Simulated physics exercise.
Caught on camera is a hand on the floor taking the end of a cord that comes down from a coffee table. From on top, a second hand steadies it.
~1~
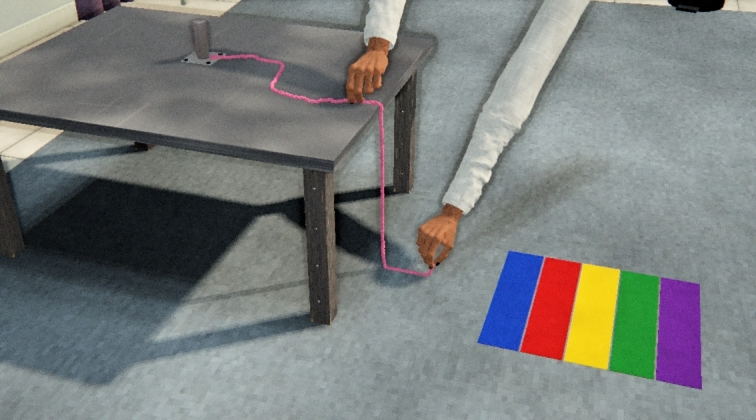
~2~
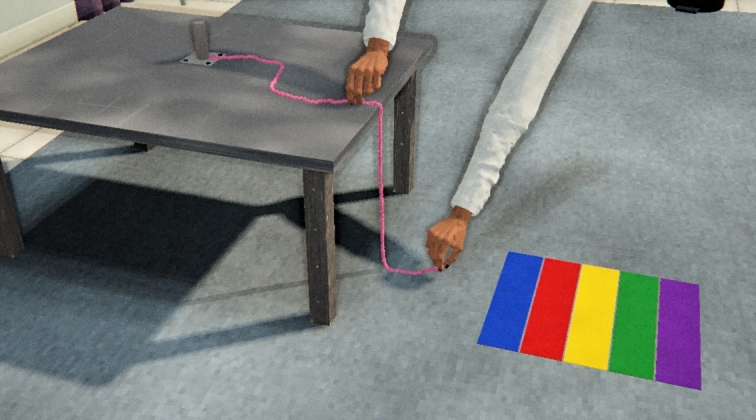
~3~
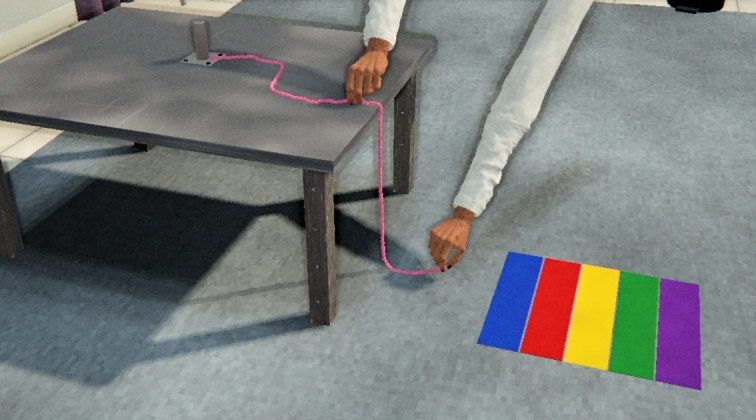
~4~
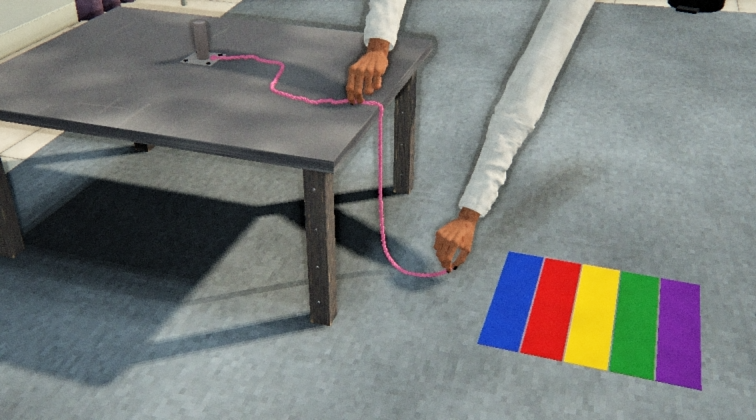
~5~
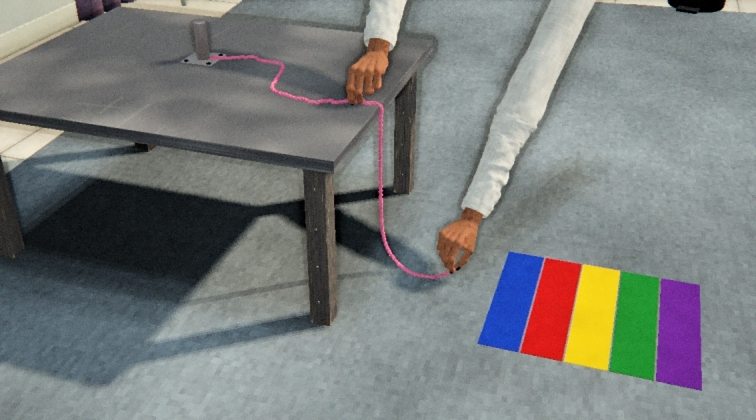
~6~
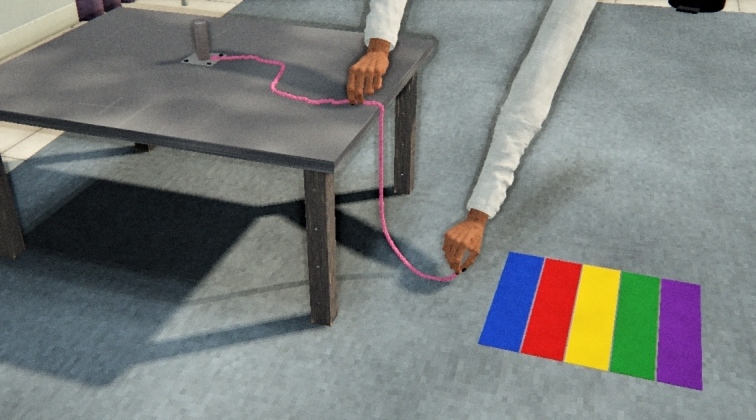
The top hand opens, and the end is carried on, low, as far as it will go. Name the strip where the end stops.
Green.
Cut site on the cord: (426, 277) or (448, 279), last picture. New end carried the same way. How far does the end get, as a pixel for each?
In order, roughly (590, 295) and (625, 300).
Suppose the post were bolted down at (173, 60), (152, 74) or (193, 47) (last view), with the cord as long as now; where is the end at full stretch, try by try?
Around (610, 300), (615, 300) and (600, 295).
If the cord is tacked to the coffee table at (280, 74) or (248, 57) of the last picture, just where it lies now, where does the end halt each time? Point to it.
Roughly (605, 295) and (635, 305).
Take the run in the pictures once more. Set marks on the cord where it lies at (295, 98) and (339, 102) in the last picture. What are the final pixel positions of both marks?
Near (369, 94) and (412, 123).
Soon after, end near (564, 290); over red.
After that, end near (618, 299); over yellow.
At the stop, end near (648, 305); over green. The green one.
